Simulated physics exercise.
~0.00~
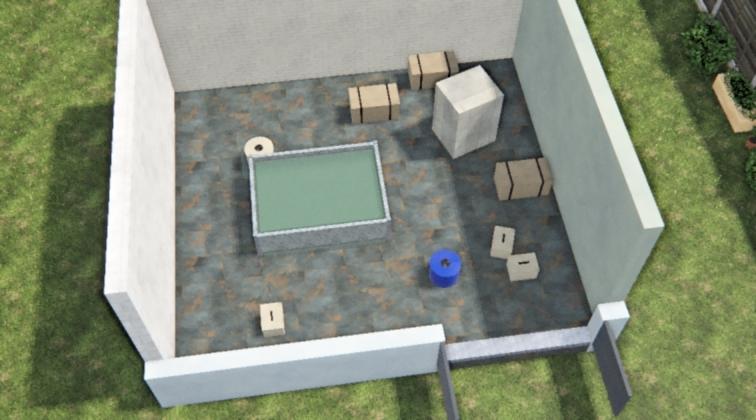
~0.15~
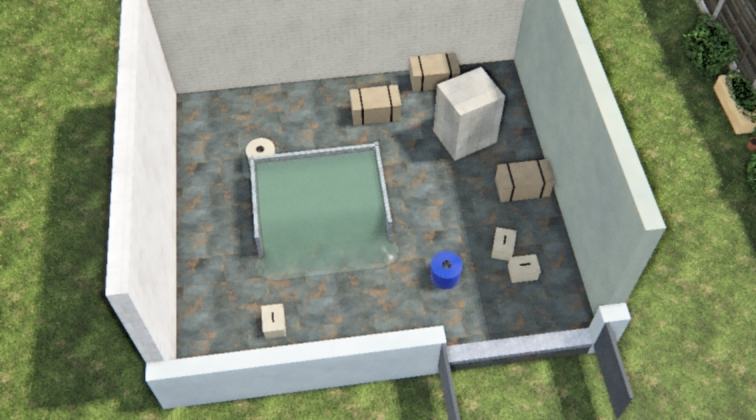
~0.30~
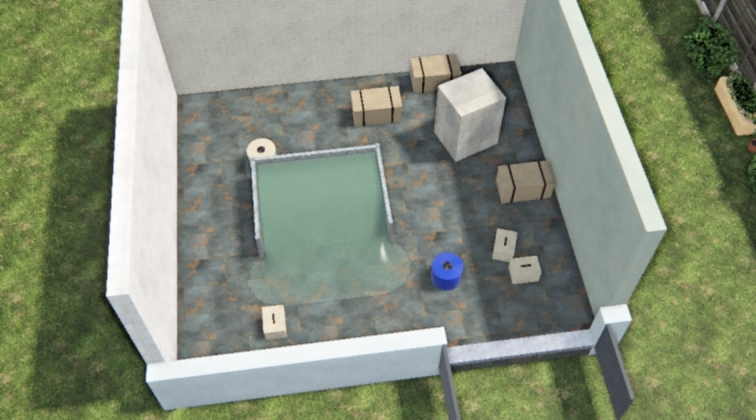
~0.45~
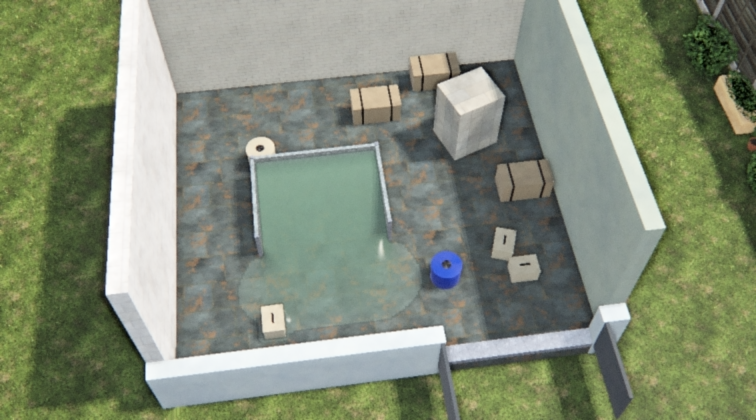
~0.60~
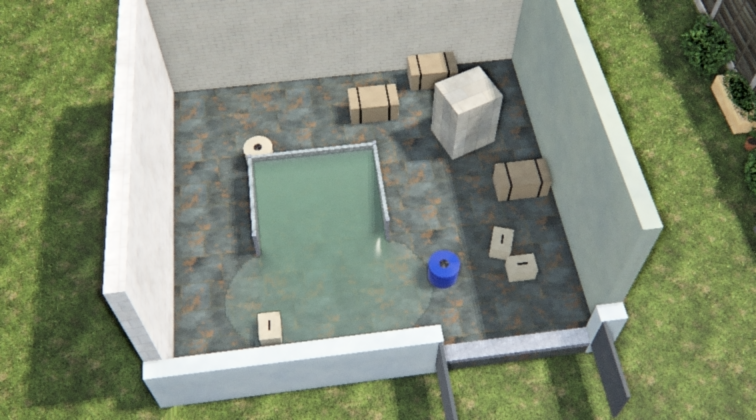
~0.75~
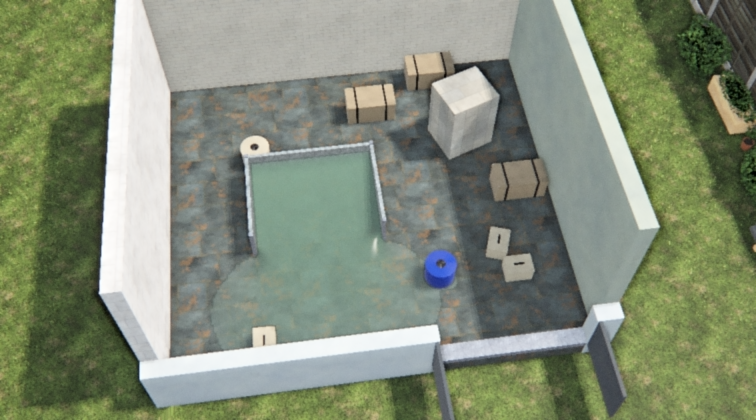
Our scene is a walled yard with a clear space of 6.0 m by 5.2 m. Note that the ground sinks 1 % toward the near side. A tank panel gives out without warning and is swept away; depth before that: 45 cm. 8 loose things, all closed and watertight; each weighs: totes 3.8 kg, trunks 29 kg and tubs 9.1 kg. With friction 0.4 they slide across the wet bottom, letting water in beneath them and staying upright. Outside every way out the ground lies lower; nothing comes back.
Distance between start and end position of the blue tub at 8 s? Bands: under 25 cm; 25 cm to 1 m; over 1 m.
25 cm to 1 m.
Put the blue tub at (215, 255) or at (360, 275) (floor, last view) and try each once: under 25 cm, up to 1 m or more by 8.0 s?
One try each gives this: It wanders off a long way, then it wanders off a long way.
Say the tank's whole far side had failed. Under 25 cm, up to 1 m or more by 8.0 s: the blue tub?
The answer: The blue tub stays more or less still.
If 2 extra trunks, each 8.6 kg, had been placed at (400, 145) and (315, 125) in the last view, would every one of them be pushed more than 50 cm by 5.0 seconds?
First not far enough, second not far enough.
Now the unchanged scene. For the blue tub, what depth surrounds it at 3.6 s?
Around 3 cm.
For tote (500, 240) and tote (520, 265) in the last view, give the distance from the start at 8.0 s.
20 cm and 150 cm, respectively.
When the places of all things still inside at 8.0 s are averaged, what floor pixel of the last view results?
About (405, 168).
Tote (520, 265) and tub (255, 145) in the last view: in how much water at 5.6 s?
Depth approx. 4 cm / 2 cm.
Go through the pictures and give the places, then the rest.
In the first picture, the blue tub at (445, 263) rests on the ground; water covers 2.7 m2; 0 of 8 have shifted.
In the second picture, the blue tub at (447, 265), on the bottom; 3.5 m2 under water; 0 of 8 have shifted.
In the third picture, the blue tub at (447, 266), on the bottom; water covers 4.5 m2; 0 of 8 have shifted.
In the fourth picture, the blue tub at (447, 264) rests on the ground; 5.7 m2 under water; 0 of 8 have shifted.
In the fifth picture, the blue tub at (444, 264), on the bottom; water covers 7.0 m2; 1 of 8 have shifted.
In the sixth picture, the blue tub at (441, 264) rests on the ground; water covers 7.8 m2; 1 of 8 have shifted.
After 1.6 s the blue tub is near (441, 264), 0.0 m from its start, aground; 0 of 8 are out; 1 afloat.
After 3.6 s the blue tub is near (457, 236), 0.5 m from its start, aground; 0 of 8 are out; 1 afloat.
After 5.6 s the blue tub is near (459, 233), 0.6 m from its start, aground; 0 of 8 are out; 2 afloat.
After 8.0 s the blue tub is near (458, 235), 0.6 m from its start, aground; 0 of 8 are out; 1 afloat.
